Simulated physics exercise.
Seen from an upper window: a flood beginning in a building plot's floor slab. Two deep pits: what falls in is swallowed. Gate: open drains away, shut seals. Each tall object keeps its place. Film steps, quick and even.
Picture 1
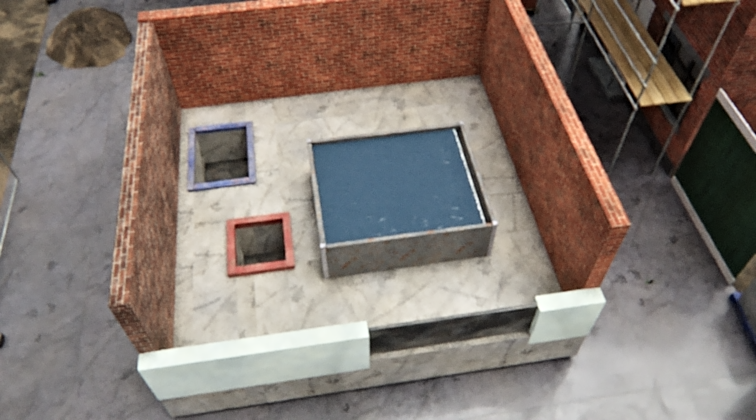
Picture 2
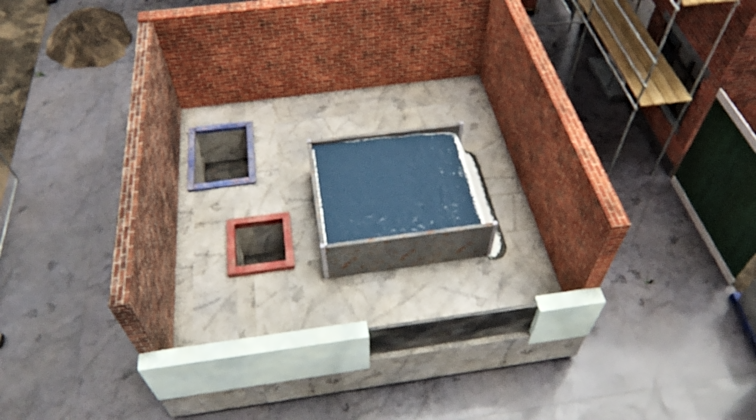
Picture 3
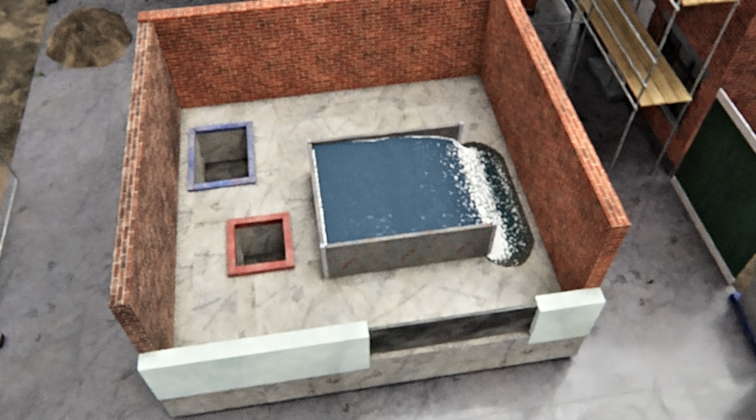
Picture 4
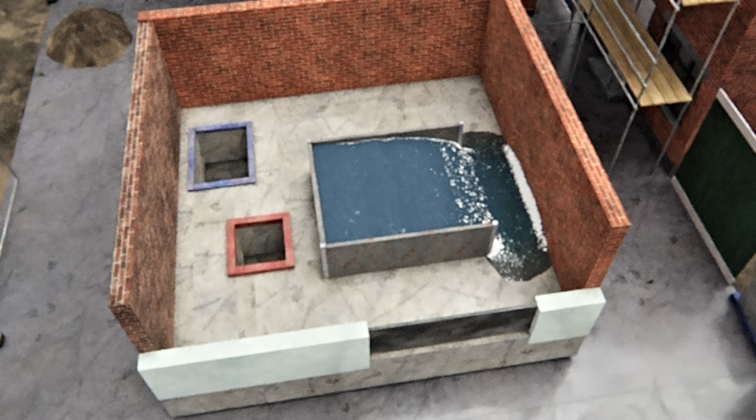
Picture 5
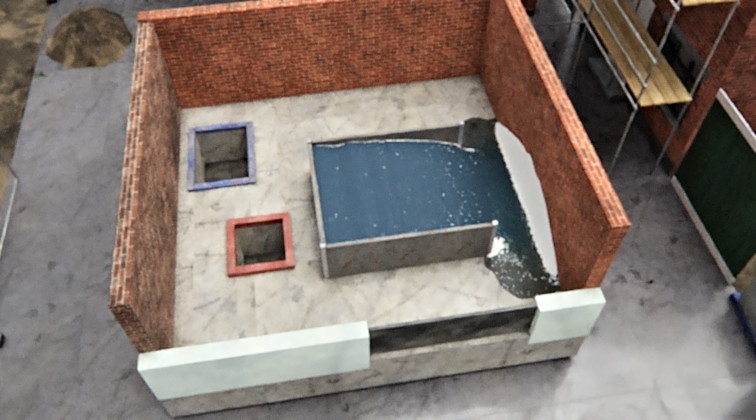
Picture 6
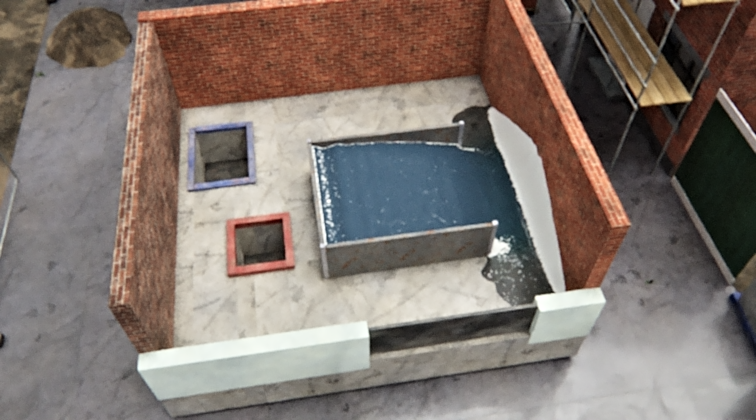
At first, blue water sits level in a concrete tank on a slab walled by brick, beside two square pits rimmed in blue and red. Then water pours from the tank's open right side in a white, foaming front, reaches the right wall and spreads along it both ways as the tank's level drops.
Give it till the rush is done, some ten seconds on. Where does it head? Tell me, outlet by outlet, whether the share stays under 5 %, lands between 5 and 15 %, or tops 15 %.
Outcome: The gate will get a thin slice beneath five per cent, the blue pit will get a big slice beyond fifteen per cent, the red pit will get a thin slice beneath five per cent.
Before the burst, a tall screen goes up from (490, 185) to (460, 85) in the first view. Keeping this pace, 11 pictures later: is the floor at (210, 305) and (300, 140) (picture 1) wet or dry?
Going in order, I'd say kept out of it and kept out of it.
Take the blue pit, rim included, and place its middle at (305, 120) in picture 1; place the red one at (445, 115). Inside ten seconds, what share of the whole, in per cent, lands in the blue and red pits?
I reckon blue ends up with 15 percent and red with 14 percent.
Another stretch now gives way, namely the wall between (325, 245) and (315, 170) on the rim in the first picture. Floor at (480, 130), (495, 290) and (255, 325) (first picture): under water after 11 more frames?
The first would be still unwetted, the second still unwetted and the third drenched.
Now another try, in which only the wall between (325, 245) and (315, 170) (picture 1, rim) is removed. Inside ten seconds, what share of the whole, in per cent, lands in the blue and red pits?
Blue: 12 percent; red: 40 percent.
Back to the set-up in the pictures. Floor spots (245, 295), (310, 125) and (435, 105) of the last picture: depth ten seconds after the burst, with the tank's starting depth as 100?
The three come to near 16, 8 and 10 per cent respectively.
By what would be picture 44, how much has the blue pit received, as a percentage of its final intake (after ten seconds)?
Estimated share: About 40 %.
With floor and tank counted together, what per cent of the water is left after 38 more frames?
I'd put it at about 88 per cent.
A moment on, water covers 20 % of the floor; the gate 0 %, the blue pit 0 %, the red pit 0 %.
Next, water covers 40 % of the floor; the gate 0 %, the blue pit 0 %, the red pit 0 %.
Then, water covers 80 % of the floor; the gate 0 %, the blue pit 1 %, the red pit 0 %.
Later, water covers 100 % of the floor; the gate 0 %, the blue pit 12 %, the red pit 1 %.
In the end, water covers 100 % of the floor; the gate 0 %, the blue pit 27 %, the red pit 2 %.
